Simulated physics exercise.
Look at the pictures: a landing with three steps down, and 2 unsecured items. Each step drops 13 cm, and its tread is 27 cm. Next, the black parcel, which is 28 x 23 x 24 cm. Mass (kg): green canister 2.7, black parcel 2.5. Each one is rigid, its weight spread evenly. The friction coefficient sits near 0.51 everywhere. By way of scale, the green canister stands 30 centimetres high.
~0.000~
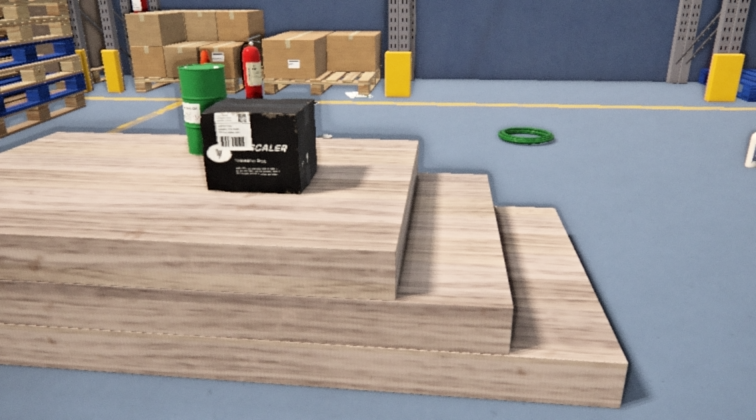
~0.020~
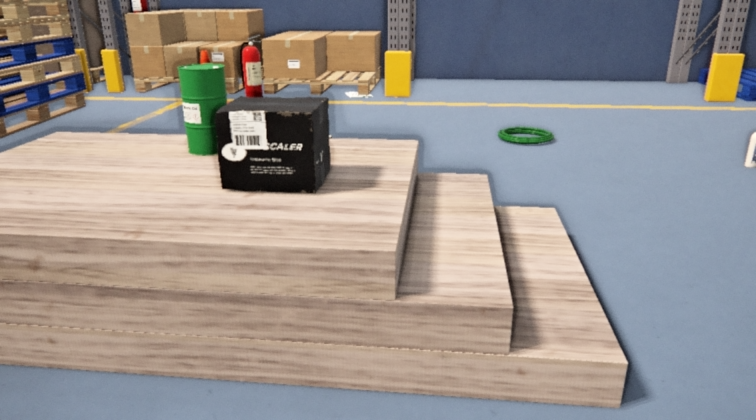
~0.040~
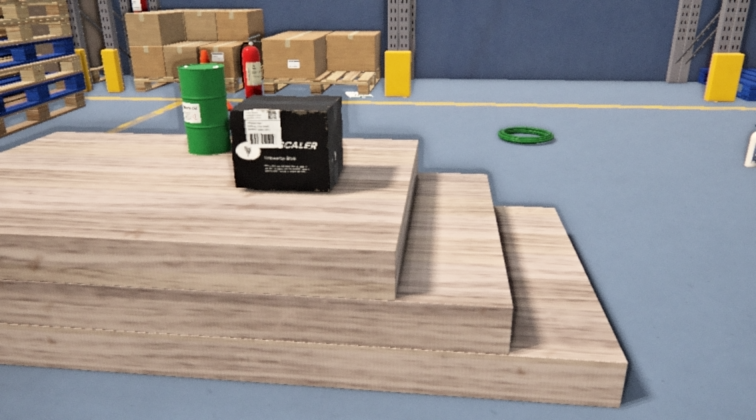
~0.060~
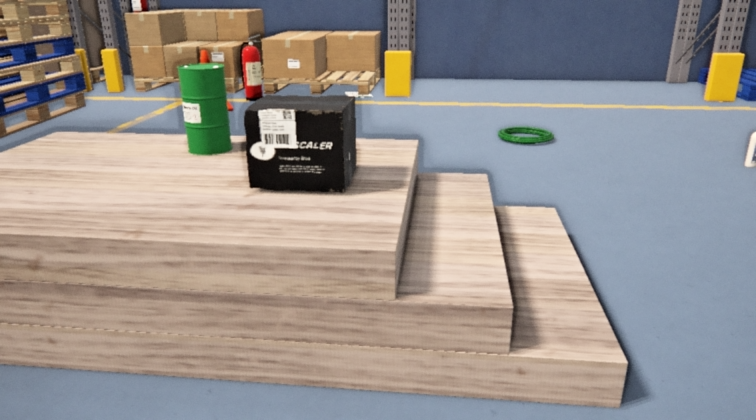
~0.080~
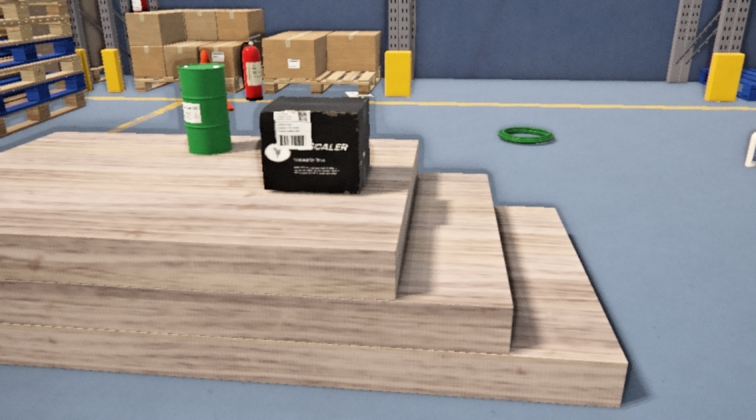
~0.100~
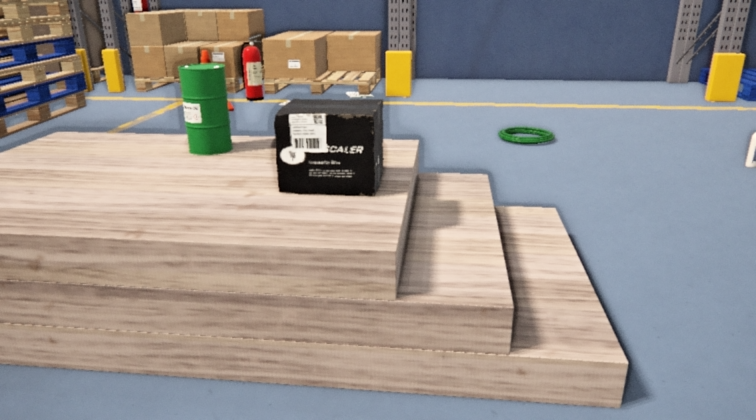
We see a black box and a green canister on a wood-grained platform with steps in a warehouse; the box slides steadily a short way rightward across the top, nearer the step edge, while the canister stays still.
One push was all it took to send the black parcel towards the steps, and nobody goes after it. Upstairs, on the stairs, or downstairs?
Ends downstairs.
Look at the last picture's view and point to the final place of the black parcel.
About (669, 274).
After 0.50 s, 21 cm past the top edge and 7 cm lower; black parcel near (483, 172).
After 0.90 s, 56 cm past the top edge and 26 cm lower; black parcel near (599, 239).
In the end (2.0 s), 78 cm past the top edge and 37 cm lower; green canister under 12 cm from the start. At the end, from the last picture's camera, black parcel near (669, 274).
